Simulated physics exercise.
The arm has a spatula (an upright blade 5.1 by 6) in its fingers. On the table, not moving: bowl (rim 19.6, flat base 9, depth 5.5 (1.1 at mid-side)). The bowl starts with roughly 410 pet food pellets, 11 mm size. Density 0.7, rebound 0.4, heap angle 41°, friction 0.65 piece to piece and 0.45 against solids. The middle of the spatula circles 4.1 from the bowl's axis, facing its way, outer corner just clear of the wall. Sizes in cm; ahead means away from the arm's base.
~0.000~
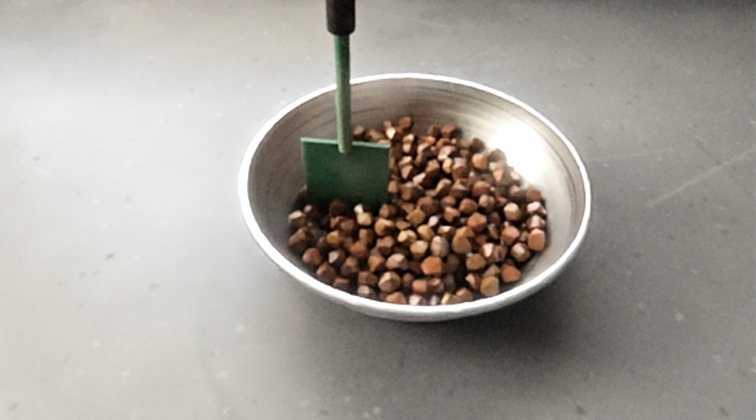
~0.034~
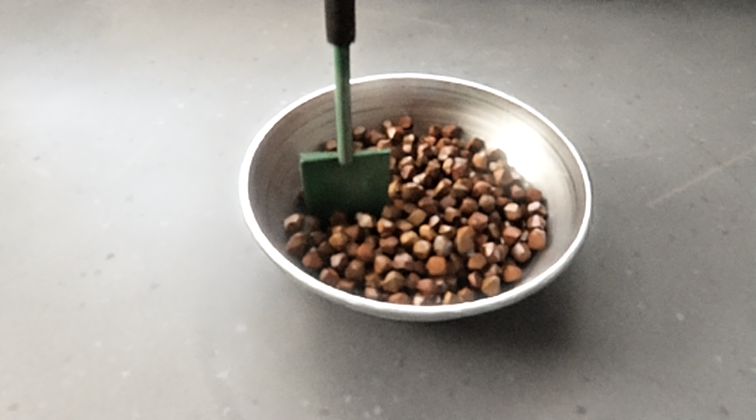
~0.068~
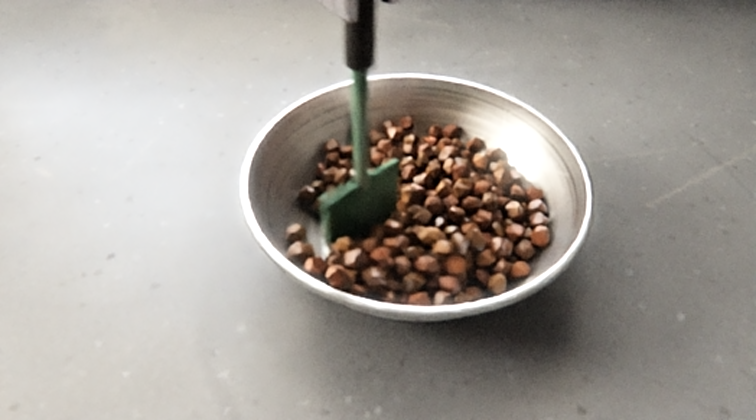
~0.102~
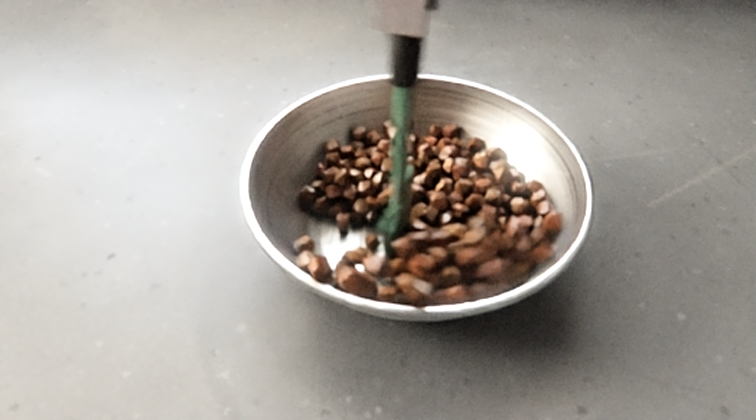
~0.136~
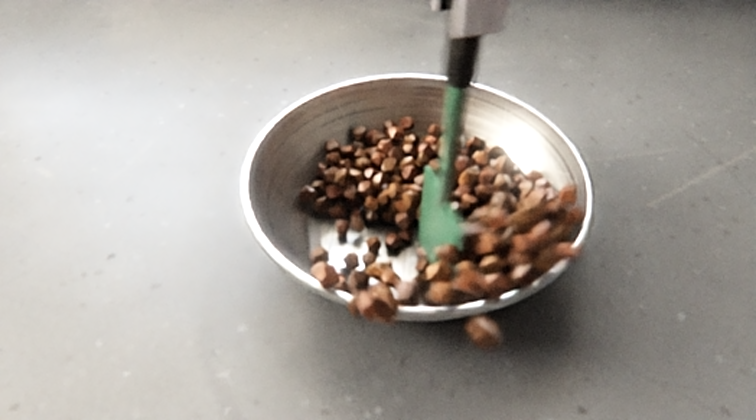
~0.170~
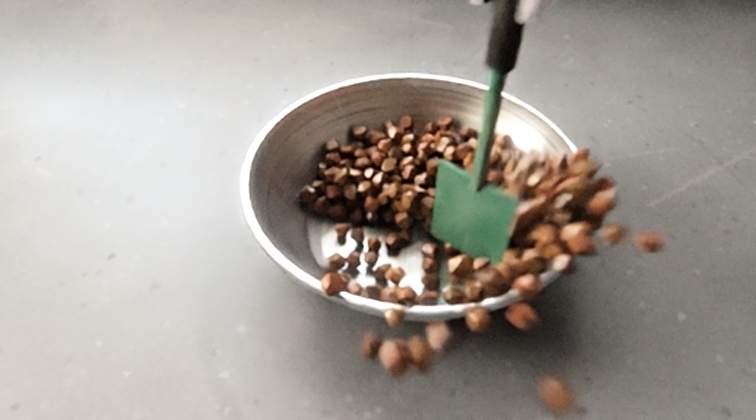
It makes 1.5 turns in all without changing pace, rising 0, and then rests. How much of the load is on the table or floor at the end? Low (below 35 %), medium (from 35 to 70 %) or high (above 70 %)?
Share on the table or floor: Medium (from 35 to 70 %).
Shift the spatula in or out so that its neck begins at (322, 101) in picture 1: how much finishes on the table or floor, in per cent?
About 55 per cent.
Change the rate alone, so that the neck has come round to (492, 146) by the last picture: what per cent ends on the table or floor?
Some 60 per cent.
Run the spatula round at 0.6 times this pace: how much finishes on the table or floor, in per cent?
About 25 per cent.
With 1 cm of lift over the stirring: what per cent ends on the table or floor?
About 40 per cent.
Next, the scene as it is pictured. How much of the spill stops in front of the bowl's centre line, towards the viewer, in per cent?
Some 40 per cent.
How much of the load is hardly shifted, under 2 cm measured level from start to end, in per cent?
About 0 per cent.
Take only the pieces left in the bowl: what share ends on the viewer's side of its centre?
Some 45 per cent.
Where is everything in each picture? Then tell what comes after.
The spatula neck at (345, 121), 0° round; upper third of the load around (427, 206), from x 300 to 535, top at y 125; 408 in the bowl, in the first frame.
The spatula neck at (345, 132), 14° round; upper third of the load around (423, 214), from x 295 to 535, top at y 125, in the second frame.
The spatula neck at (361, 158), 47° round; upper third of the load around (423, 234), from x 295 to 540, top at y 125, in the third frame.
The spatula neck at (400, 175), 80° round; upper third of the load around (441, 247), from x 305 to 555, top at y 125; 406 in the bowl, 2 in flight or on the tool, in the fourth frame.
The spatula neck at (447, 175), 113° round; upper third of the load around (492, 237), from x 305 to 575, top at y 125; 402 in the bowl, 6 in flight or on the tool, in the fifth frame.
The spatula neck at (483, 159), 146° round; upper third of the load around (532, 205), from x 305 to 650, top at y 125; 391 in the bowl, 17 in flight or on the tool, in the sixth frame.
After 0.32 s, 296° round, highest piece 11 above the table; 289 in the bowl, 44 on the table or floor, 75 in flight or on the tool.
After 0.48 s, 86° round, highest piece 8 above the table; 224 in the bowl, 152 on the table or floor, 32 in flight or on the tool.
After 0.76 s, 180° round, highest piece 5 above the table; 208 on the table or floor, 200 in the bowl.
After 1.46 s, 180° round, highest piece 5 above the table; 208 on the table or floor, 200 in the bowl.
In the end, 208 on the table or floor, 200 in the bowl. That is 51 % on the table or floor.
